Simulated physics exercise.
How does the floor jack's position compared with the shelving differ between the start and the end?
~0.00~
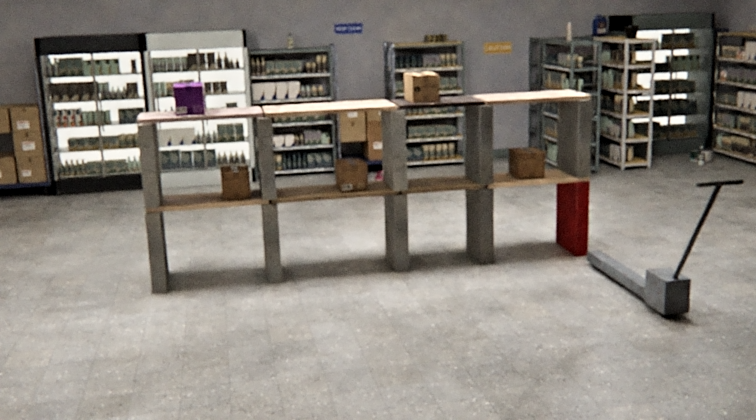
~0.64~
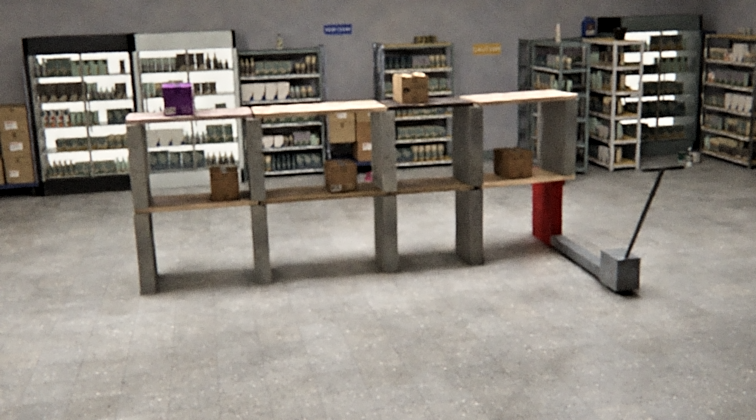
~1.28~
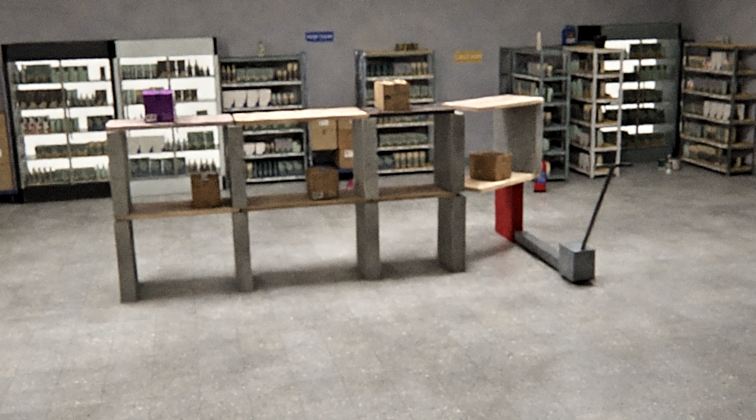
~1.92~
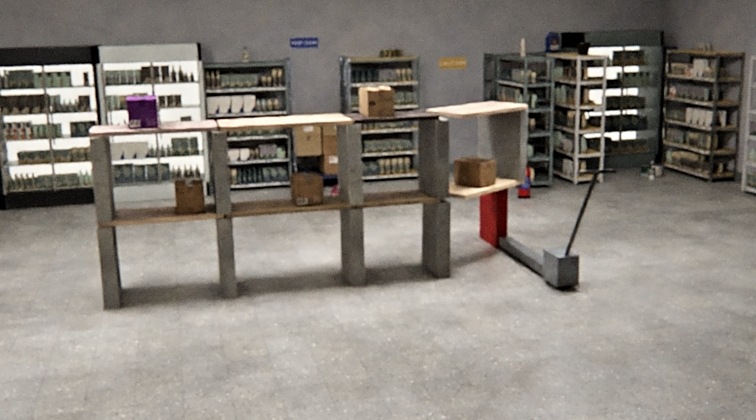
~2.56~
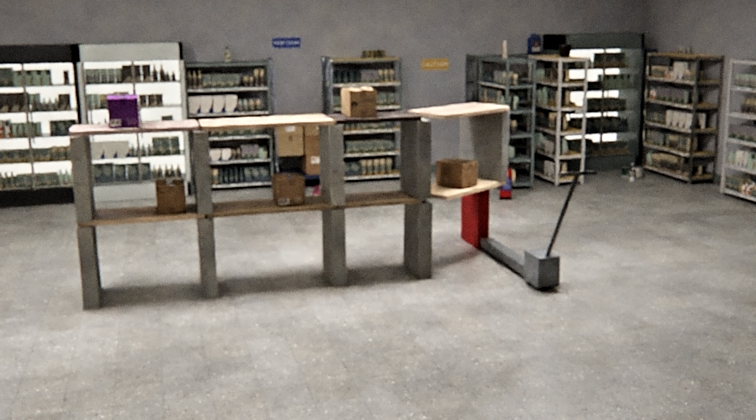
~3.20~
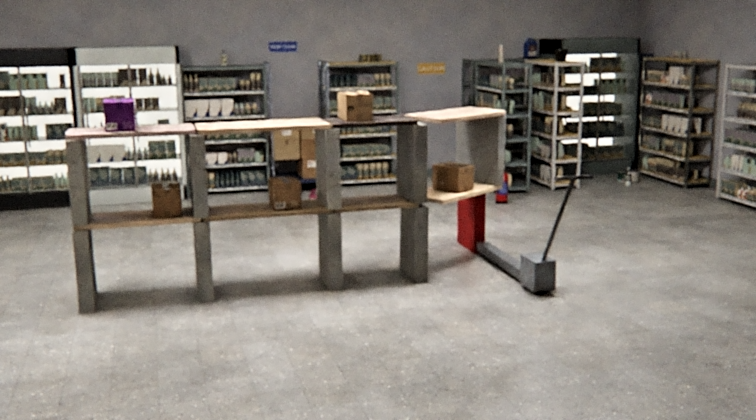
At the start the jack sits farther out to the right of the shelving. By the end it is farther left and closer in to the grey uprights, with the red upright shifted inward too.
